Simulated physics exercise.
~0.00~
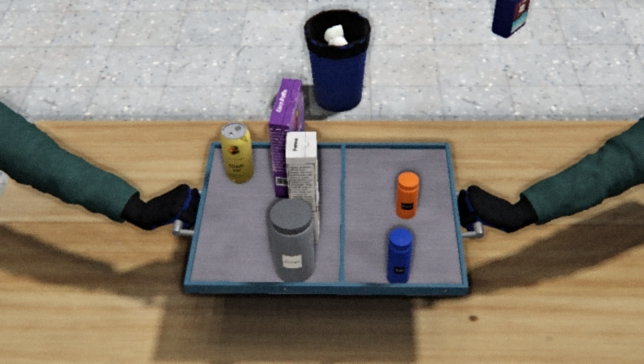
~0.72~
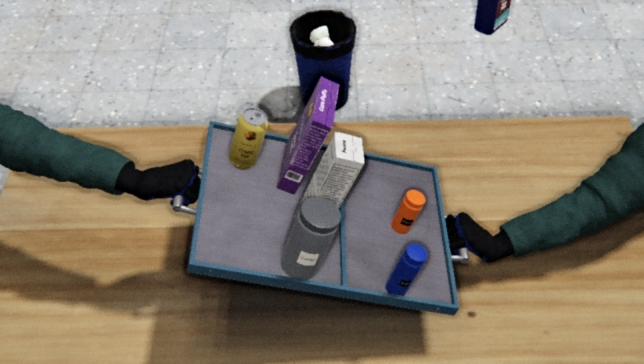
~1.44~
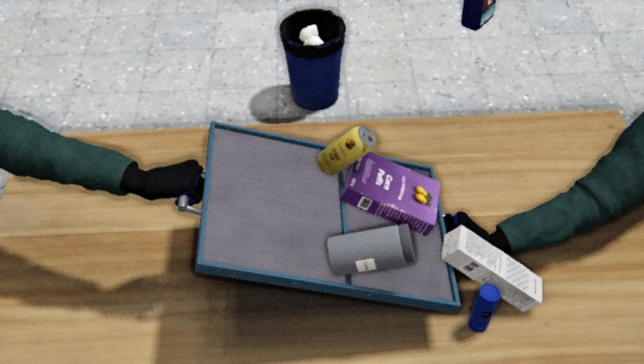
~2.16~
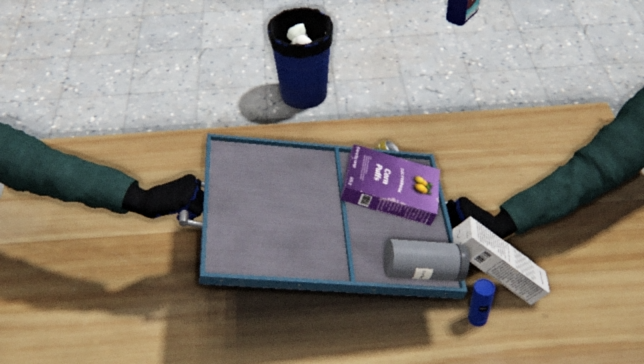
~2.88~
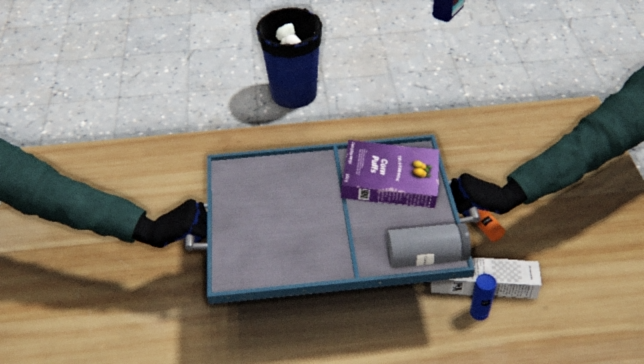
Two gloved hands tilting a tray right, toppling its items and spilling several, then levelling it with a grey jar and purple box lying inside.
